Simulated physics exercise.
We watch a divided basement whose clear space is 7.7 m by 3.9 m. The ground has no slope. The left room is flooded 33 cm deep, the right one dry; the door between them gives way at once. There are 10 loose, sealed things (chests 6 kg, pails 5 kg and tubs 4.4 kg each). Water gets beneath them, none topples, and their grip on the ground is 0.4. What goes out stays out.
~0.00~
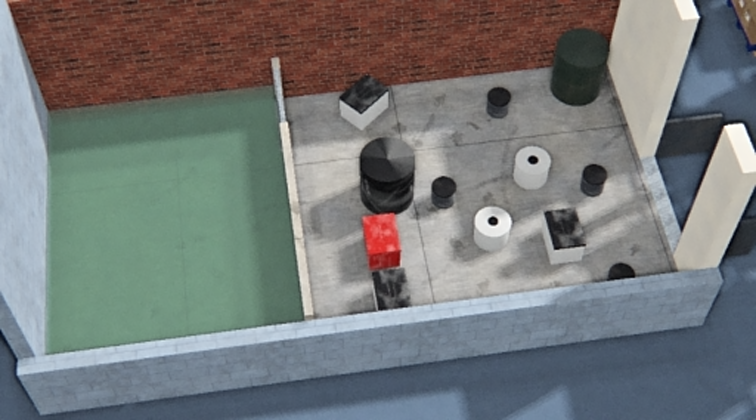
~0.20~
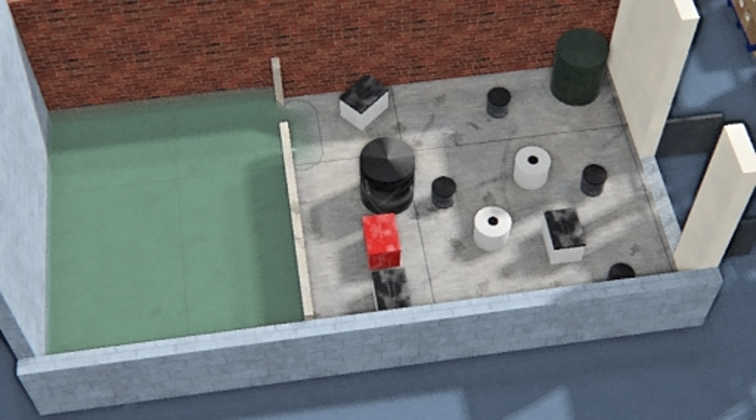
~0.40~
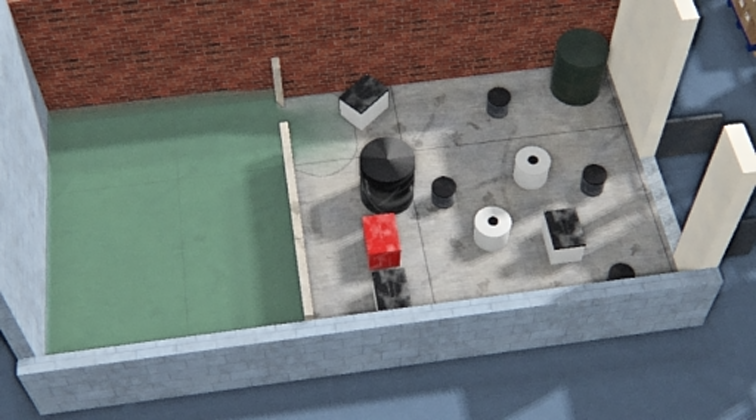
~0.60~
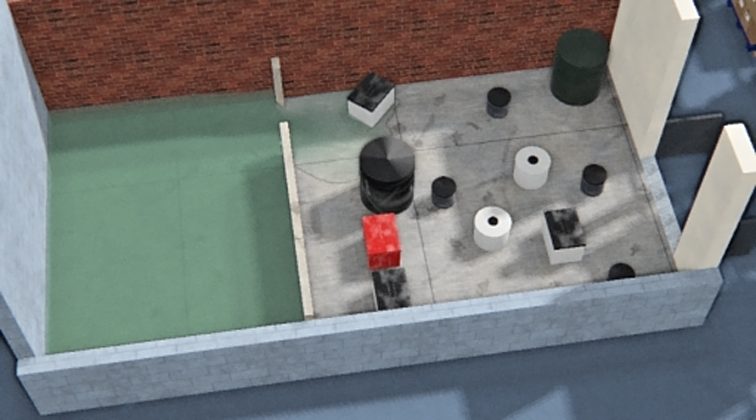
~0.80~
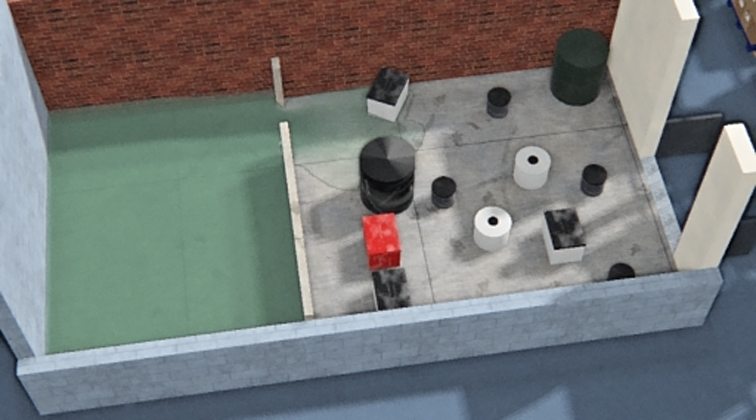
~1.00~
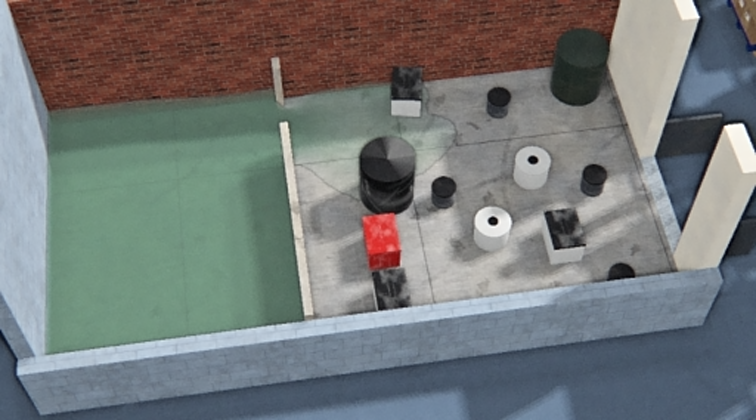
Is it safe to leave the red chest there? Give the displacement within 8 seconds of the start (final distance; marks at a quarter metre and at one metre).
The red chest holds its place.
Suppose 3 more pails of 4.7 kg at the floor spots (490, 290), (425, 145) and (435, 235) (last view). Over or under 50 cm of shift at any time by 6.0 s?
In turn: Short of it, over, less.
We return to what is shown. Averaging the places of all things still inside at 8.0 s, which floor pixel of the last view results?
At about (457, 255).
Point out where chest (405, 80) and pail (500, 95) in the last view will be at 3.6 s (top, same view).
Near (542, 71) and (624, 117).
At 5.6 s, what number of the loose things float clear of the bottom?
At that moment 3.
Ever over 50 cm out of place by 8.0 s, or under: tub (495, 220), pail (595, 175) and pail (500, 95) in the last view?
In that order: Less, past it, more.
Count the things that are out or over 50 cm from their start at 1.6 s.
By then 1.
After 1.6 s the red chest is near (382, 233), 0.0 m from its start, aground; 0 of 10 are out; 0 afloat.
After 3.6 s the red chest is near (382, 233), 0.0 m from its start, aground; 0 of 10 are out; 3 afloat.
After 5.6 s the red chest is near (382, 233), 0.0 m from its start, aground; 1 of 10 are out; 3 afloat.
After 8.0 s the red chest is near (382, 233), 0.0 m from its start, aground; 2 of 10 are out; 2 afloat.
